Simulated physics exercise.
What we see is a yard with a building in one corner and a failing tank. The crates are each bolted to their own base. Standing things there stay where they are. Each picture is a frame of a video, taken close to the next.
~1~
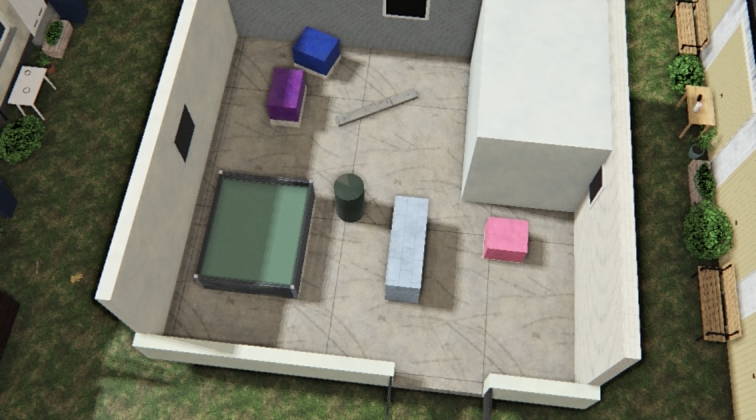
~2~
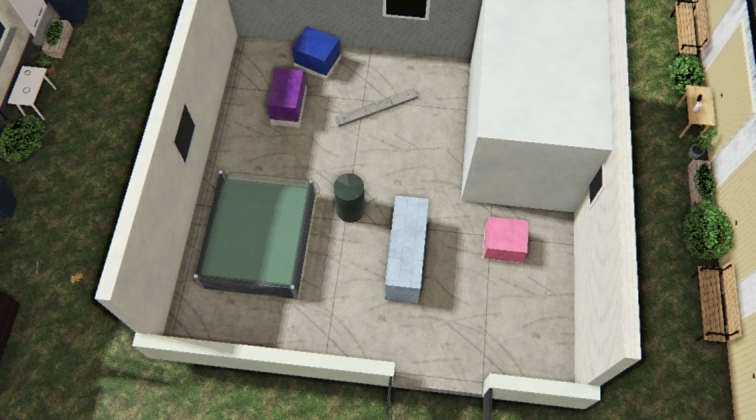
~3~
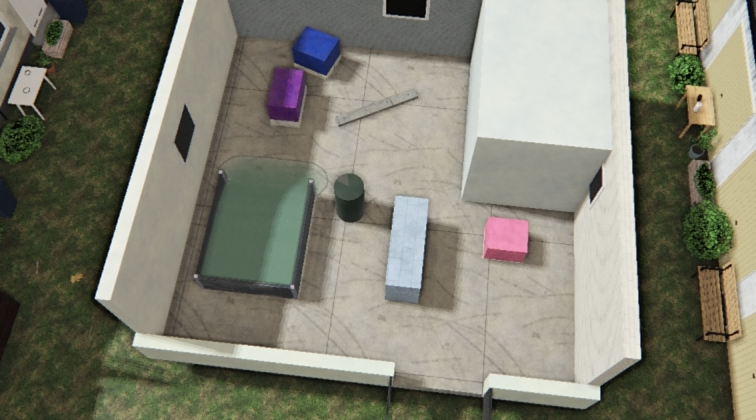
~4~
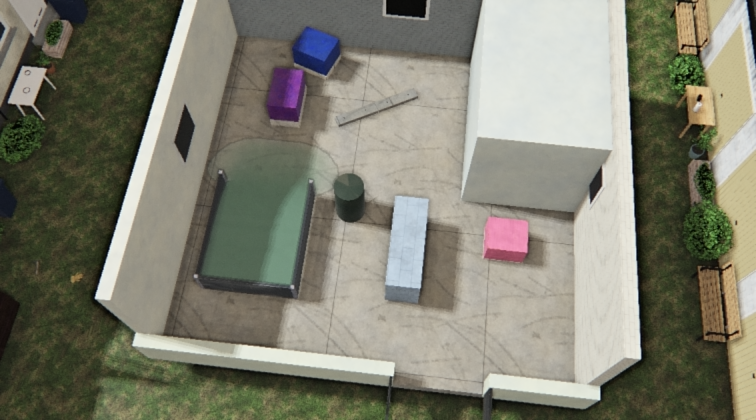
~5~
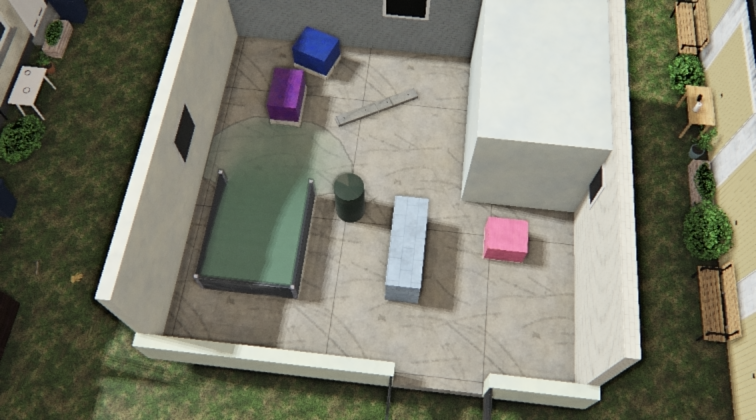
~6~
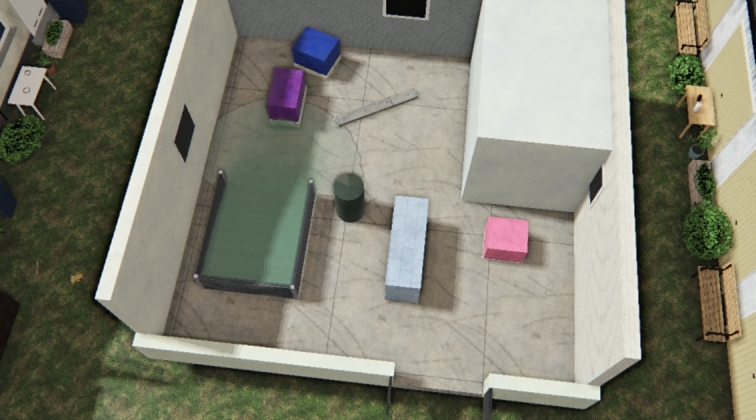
At the start, a green-filled tank sits still on the left of a walled yard, with a pale building in the far right corner. Water then pours out on the tank's far side and spreads across the floor in a faint, widening sheet, reaching close to the purple box.
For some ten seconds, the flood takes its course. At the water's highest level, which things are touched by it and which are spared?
One by one: The purple crate doesn't remain clear of the water all along; the pink crate doesn't remain clear of the water all along; the blue crate doesn't remain clear of the water all along.
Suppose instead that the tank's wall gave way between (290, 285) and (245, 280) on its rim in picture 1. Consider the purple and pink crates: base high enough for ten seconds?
Purple crate stays untouched; pink crate gets drenched.
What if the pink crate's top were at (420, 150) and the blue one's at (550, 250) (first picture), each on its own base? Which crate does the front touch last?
The blue one.
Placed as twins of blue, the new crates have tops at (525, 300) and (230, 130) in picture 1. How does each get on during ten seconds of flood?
I'd expect the first one is left untouched and the next one gets submerged.
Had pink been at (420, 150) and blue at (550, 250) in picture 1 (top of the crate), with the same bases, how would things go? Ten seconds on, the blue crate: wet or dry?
The blue crate is left dry.
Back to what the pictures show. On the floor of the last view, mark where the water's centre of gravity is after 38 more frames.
My reading is close to (327, 128).
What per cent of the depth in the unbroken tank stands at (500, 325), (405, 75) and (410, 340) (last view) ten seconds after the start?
Going in order, that's 4, 10 and 2 %.
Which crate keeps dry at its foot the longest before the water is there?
That's the pink one.
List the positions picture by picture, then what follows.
The first frame shows the tank at (256, 229) is whole and still.
In the second frame, water pours out on the tank's far side and has run to a hidden place.
In the third frame, the front is at (226, 166), out from the gap on the tank's far side.
In the fourth frame, water pours out on the tank's far side and has run to (223, 153).
In the fifth frame, water pours out on the tank's far side and has run to (253, 120).
In the sixth frame, the front is at (262, 103), out from the gap on the tank's far side.
A moment on, water covers 25 % of the floor; the purple crate water round its plinth, the pink crate not reached, the blue crate water round its plinth.
Next, water covers 35 % of the floor; the purple crate water round its plinth, the pink crate not reached, the blue crate water round its plinth.
Then, water covers 40 % of the floor; the purple crate water round its plinth, the pink crate not reached, the blue crate water round its plinth.
Later, water covers 55 % of the floor; the purple crate water round its plinth, the pink crate water round its plinth, the blue crate water round its plinth.
In the end, water covers 85 % of the floor; the purple crate was topped, the pink crate was topped, the blue crate was topped.
